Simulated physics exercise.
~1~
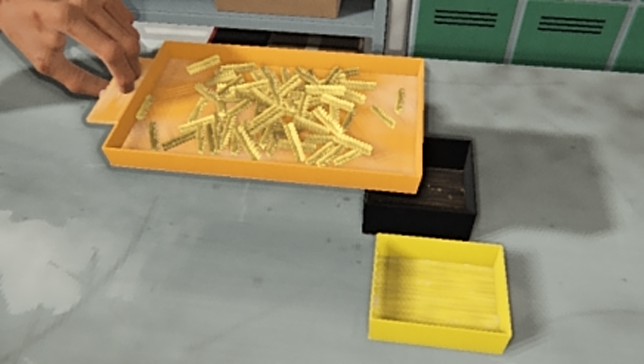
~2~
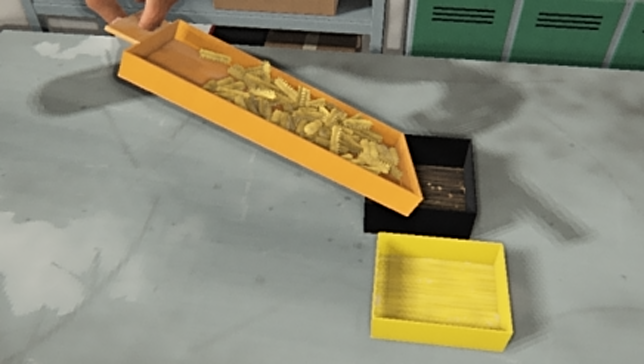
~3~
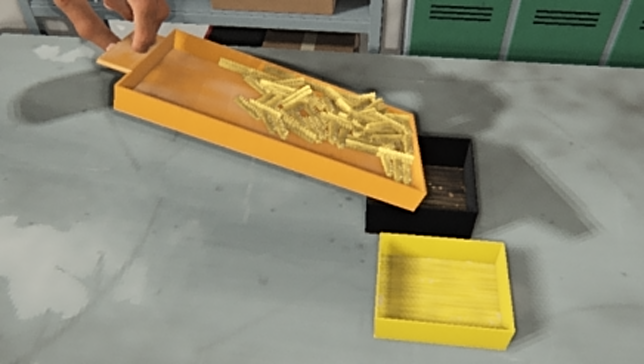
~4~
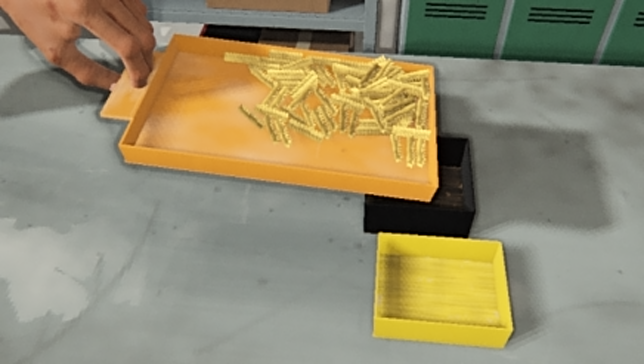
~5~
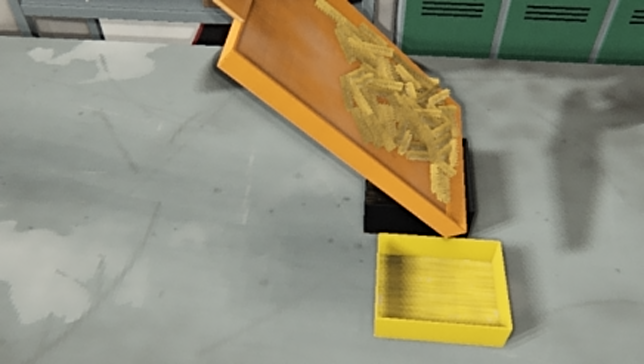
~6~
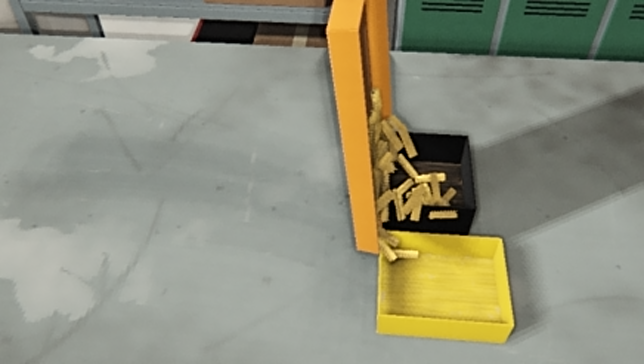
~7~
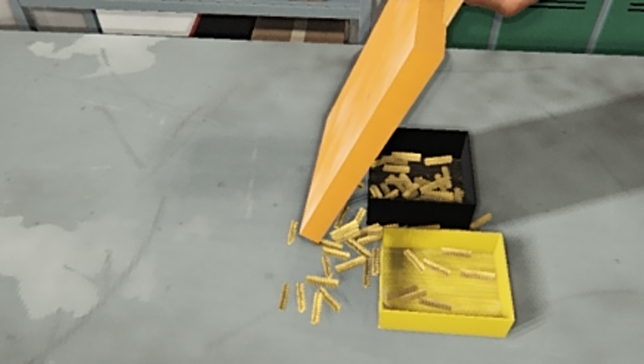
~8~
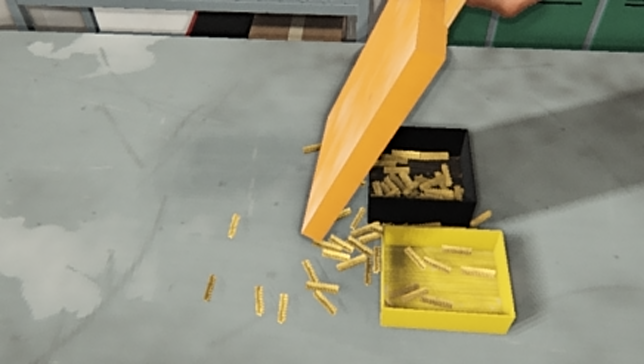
An orange tray holding a heap of dry pasta pieces is held by a hand at its left end above a grey table, seen from above at an angle, with green lockers behind. A black tin sits beneath its right end, and a yellow tin stands in front of that. The tray tips down to the right, sliding the pasta that way, then levels out. It shifts right and tilts again, steeply, until the pasta pours off. Many pieces land in the black tin and a few in the yellow one, while many others lie scattered on the table beside the upturned, empty tray.
